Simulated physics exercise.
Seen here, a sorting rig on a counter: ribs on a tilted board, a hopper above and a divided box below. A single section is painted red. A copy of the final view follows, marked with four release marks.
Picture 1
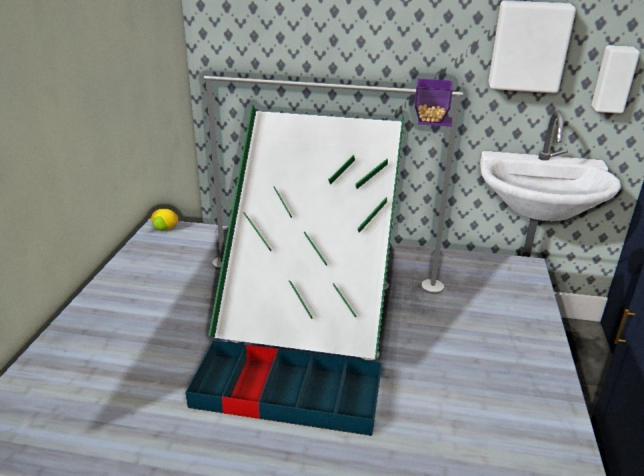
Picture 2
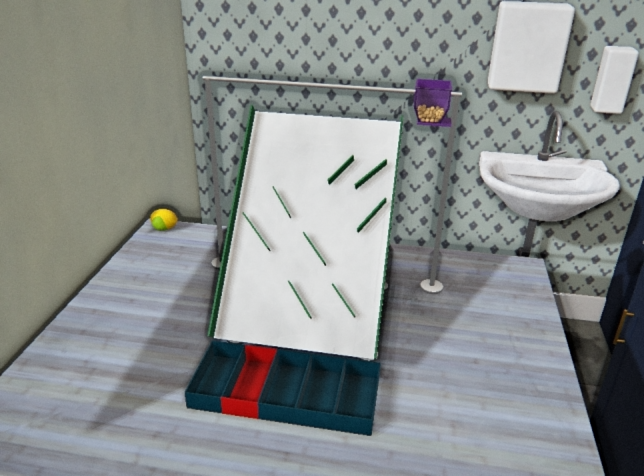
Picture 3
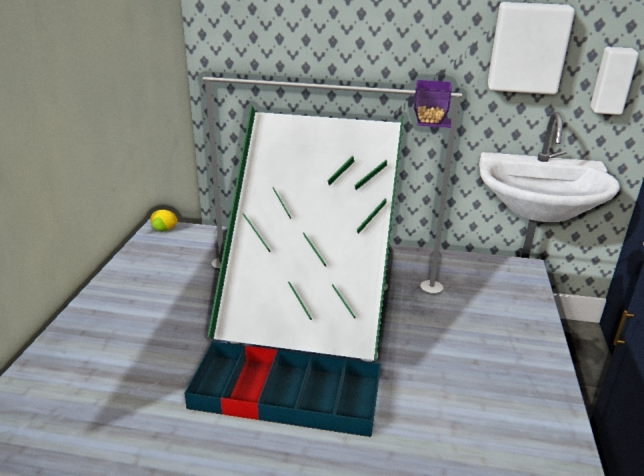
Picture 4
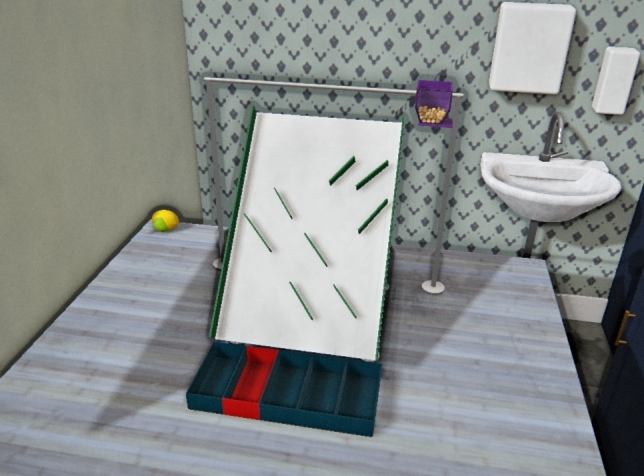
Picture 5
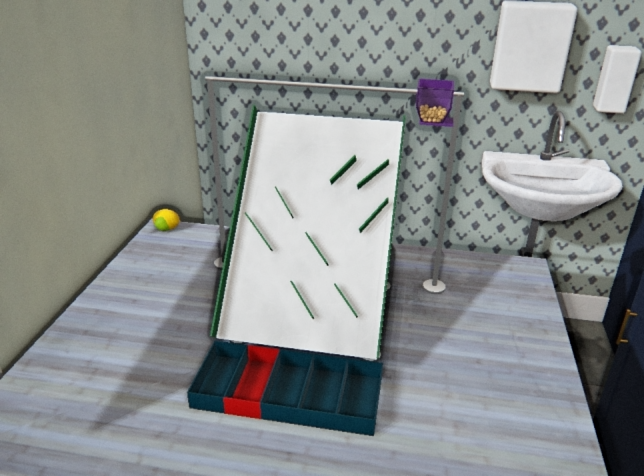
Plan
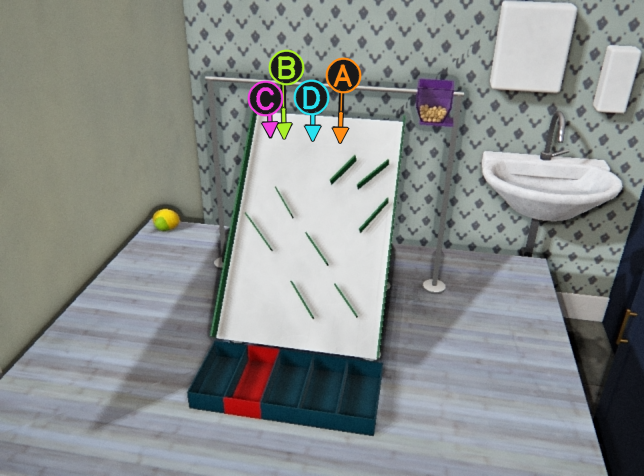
Nothing moved apart from a very slight shift of the view, as a small purple hopper of dried chickpeas hung above a tilted white board with green ribs and a divided box, one section red.
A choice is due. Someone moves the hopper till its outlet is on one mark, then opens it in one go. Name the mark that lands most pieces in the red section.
Use mark A.
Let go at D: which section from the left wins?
The fifth.
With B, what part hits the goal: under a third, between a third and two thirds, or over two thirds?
It is under a third.
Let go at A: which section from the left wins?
The second from the left.
On the marked copy, mark A meets the board at (340, 137); mark B meets the board at (284, 132); mark C meets the board at (270, 131); mark D meets the board at (312, 135).
Choosing A, close to half in the red section, close to a third in other sections, only a few outside the box.
Choosing B, close to a quarter in the red section, the bulk in other sections.
Choosing C, a small share in the red section, the bulk in other sections, only a few outside the box.
Choosing D, close to a quarter in the red section, the bulk in other sections.
